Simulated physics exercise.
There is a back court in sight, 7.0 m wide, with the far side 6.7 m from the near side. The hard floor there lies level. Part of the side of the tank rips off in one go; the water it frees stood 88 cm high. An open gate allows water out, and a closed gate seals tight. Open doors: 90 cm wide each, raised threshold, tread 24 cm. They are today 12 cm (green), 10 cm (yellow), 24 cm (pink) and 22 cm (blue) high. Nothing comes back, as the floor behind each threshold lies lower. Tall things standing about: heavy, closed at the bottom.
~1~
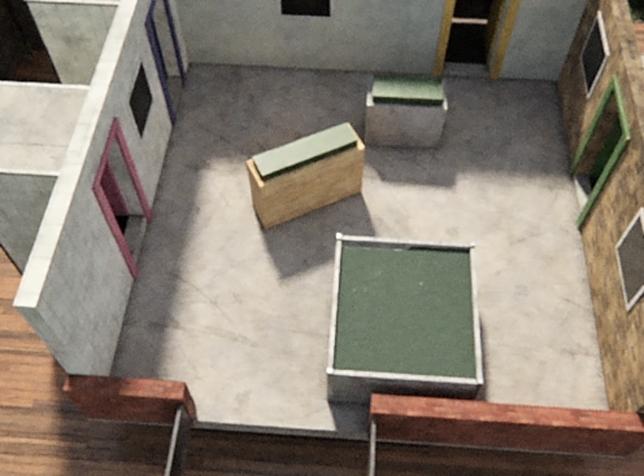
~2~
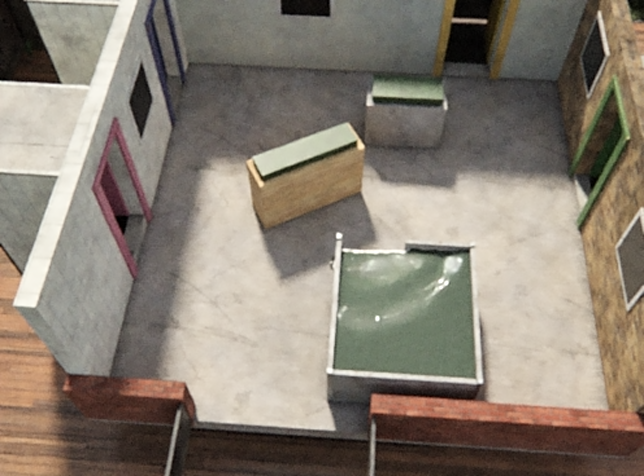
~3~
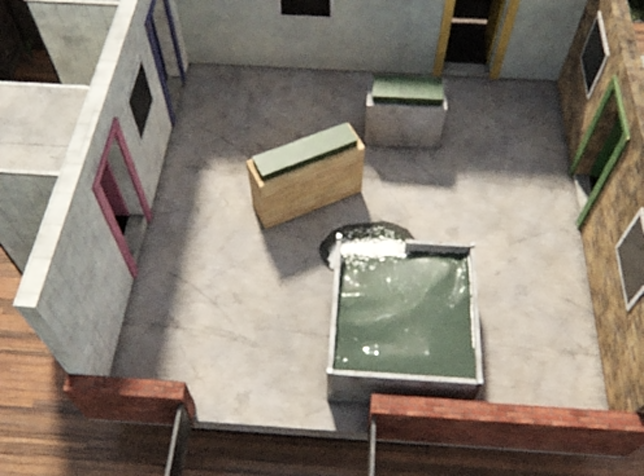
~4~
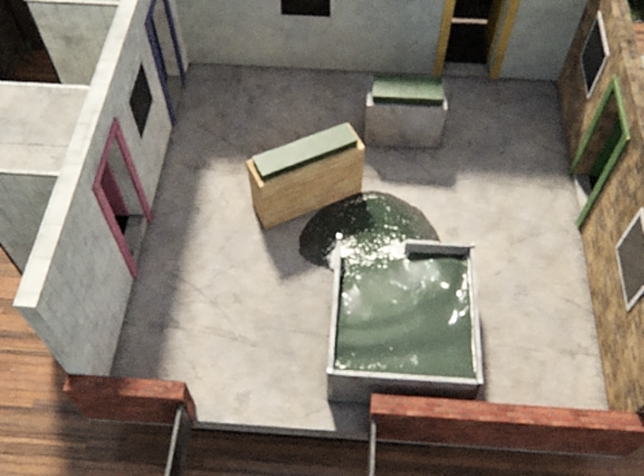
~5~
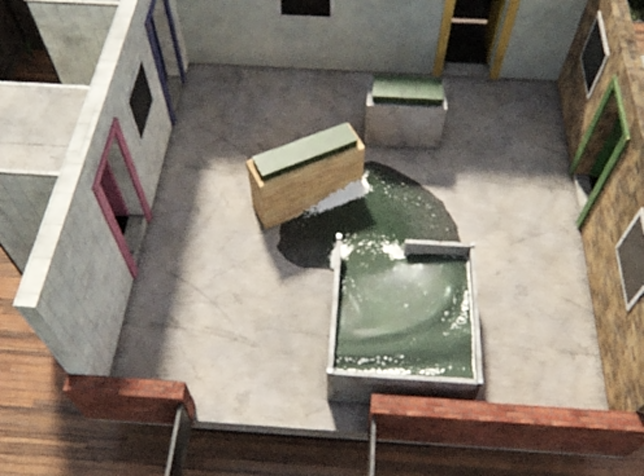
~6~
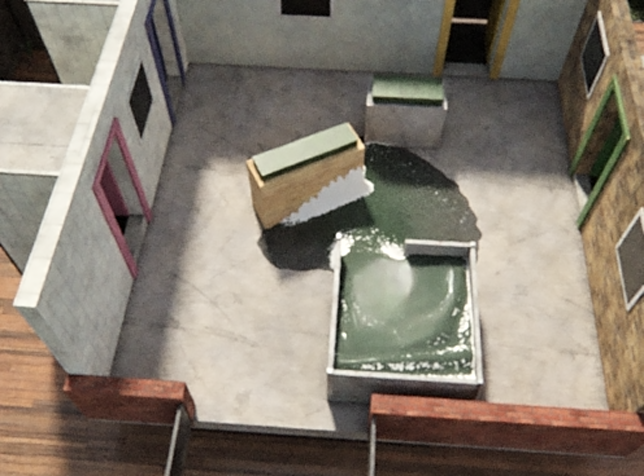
Dark green water burst through a gap in the far side of a square tank in a walled courtyard, spread across the pale floor, and flowed around the base of a tan block standing nearby.
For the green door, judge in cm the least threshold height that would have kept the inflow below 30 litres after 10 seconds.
A threshold of about 14.5 cm.
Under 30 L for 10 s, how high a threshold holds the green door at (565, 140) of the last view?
It needs about 21 cm.
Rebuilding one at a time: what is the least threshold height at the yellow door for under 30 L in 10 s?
At the yellow door it takes roughly 6.5 centimetres.
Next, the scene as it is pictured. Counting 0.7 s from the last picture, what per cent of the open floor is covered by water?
Some 20 per cent of it.
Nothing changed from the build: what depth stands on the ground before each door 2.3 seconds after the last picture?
Door by door, in centimetres - green 18, yellow 5, pink 9, blue 0.
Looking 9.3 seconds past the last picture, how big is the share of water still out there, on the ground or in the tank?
Around 90 in a hundred parts remain.
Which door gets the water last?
Door: Blue.
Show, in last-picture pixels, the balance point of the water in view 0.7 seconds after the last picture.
I'd put it close to (387, 285).
Then, 0.7 s after the last picture water covers 20 % of the floor, deepest (56 cm) near (338, 210); it has not reached the green door.
Then, 2.3 s after the last picture water covers 60 % of the floor, deepest (34 cm) near (551, 88); 18 cm at the green door, 10 litres in over its 12 cm threshold.
Then, 9.3 s after the last picture water covers 95 % of the floor, deepest (10 cm) near (253, 73); 8 cm at the green door, 58 litres in over its 12 cm threshold.
At the green door as built, the water peaked near 19 cm, 2.7 s after the last picture.
Run again over the same 10 s with other heights there, 45 litres in over 13 cm, 10 litres over 18 cm. The limit of 30 litres is kept from about 14.5 cm up.
